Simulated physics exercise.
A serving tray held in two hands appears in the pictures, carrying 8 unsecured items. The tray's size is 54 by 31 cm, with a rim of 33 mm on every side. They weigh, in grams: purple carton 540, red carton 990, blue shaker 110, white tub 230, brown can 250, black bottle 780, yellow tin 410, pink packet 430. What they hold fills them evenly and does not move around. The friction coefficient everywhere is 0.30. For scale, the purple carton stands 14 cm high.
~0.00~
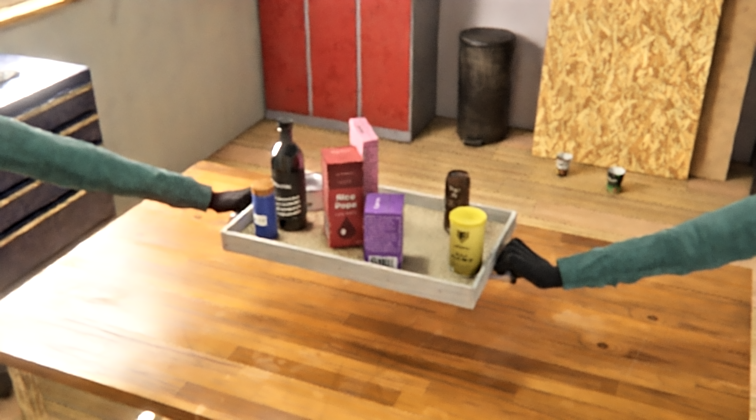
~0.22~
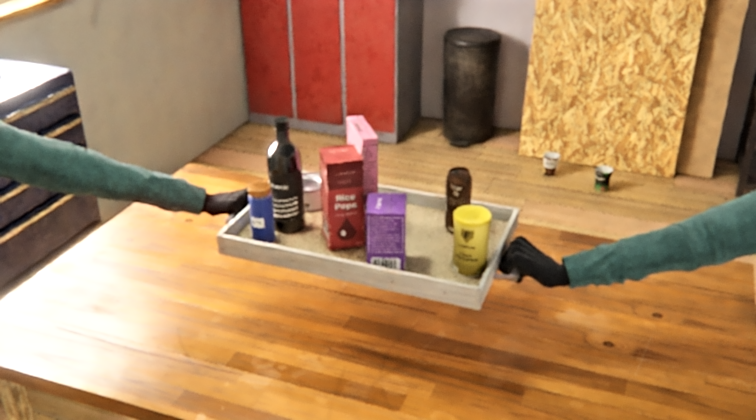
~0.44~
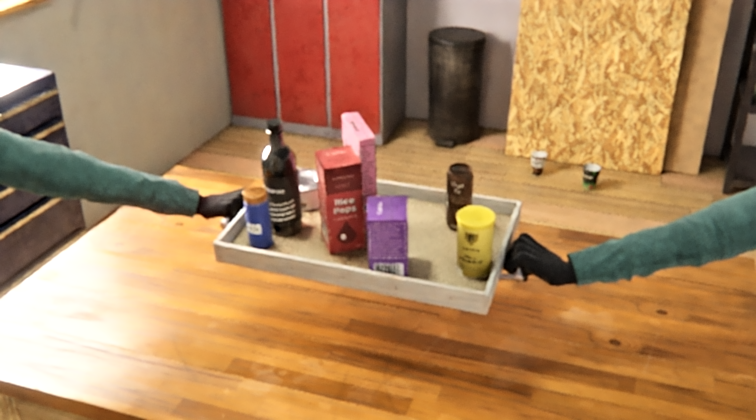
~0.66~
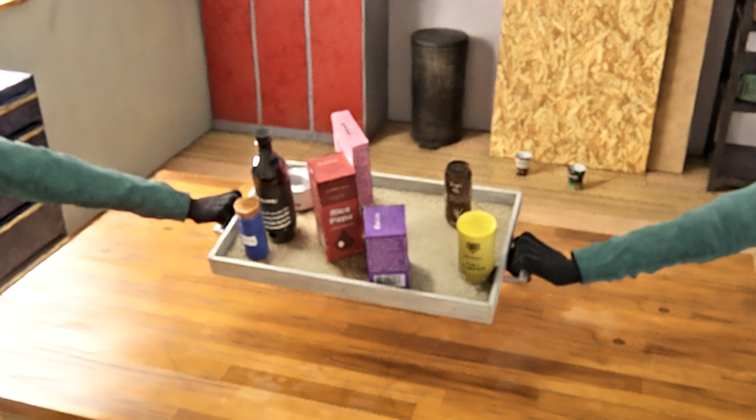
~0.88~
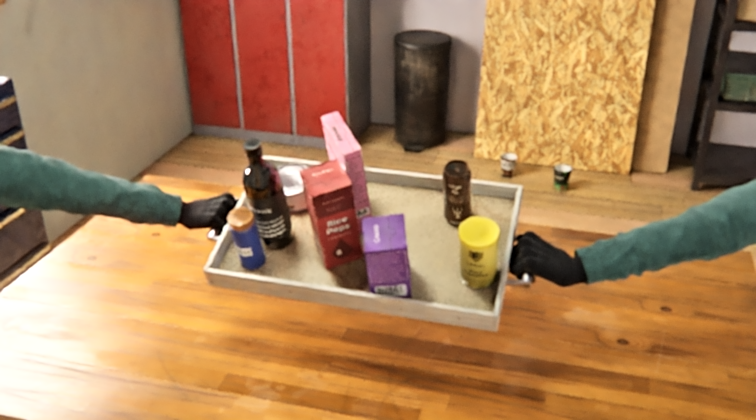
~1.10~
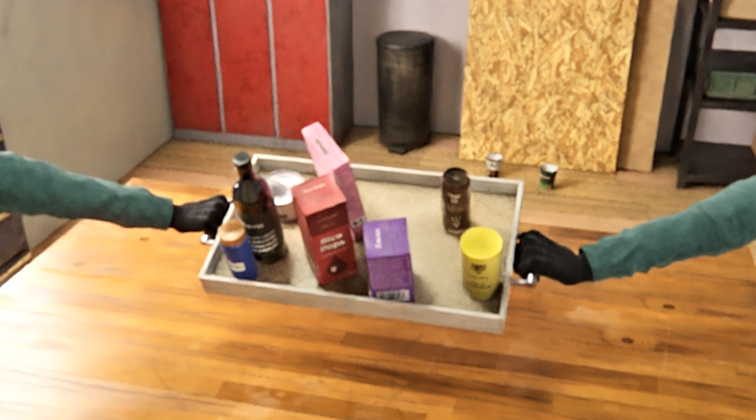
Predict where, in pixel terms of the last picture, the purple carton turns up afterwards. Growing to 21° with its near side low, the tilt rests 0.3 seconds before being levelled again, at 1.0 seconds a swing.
The purple carton should turn up near (395, 238).
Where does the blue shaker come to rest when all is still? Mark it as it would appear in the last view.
Its middle settles close to pixel (214, 228).
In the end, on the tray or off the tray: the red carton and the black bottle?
Result: Red carton goes out of bounds, black bottle goes out of bounds.
After 1.50 s, tray tilted 21°, near edge down; black bottle now off the tray; pink packet tipped 13° from how it sat; brown can slid 17 cm.
After 1.80 s, tray tilted 14°, near edge down; red carton now off the tray; pink packet on its side; brown can tipped 24° from how it sat.
At rest (2.9 s), off the tray, red carton and black bottle; tipped over on the tray, brown can and pink packet; not toppled but over 5 cm from the start, blue shaker, white tub and yellow tin; the last one in place, give or take 5 cm. In the last view, purple carton near (395, 238).
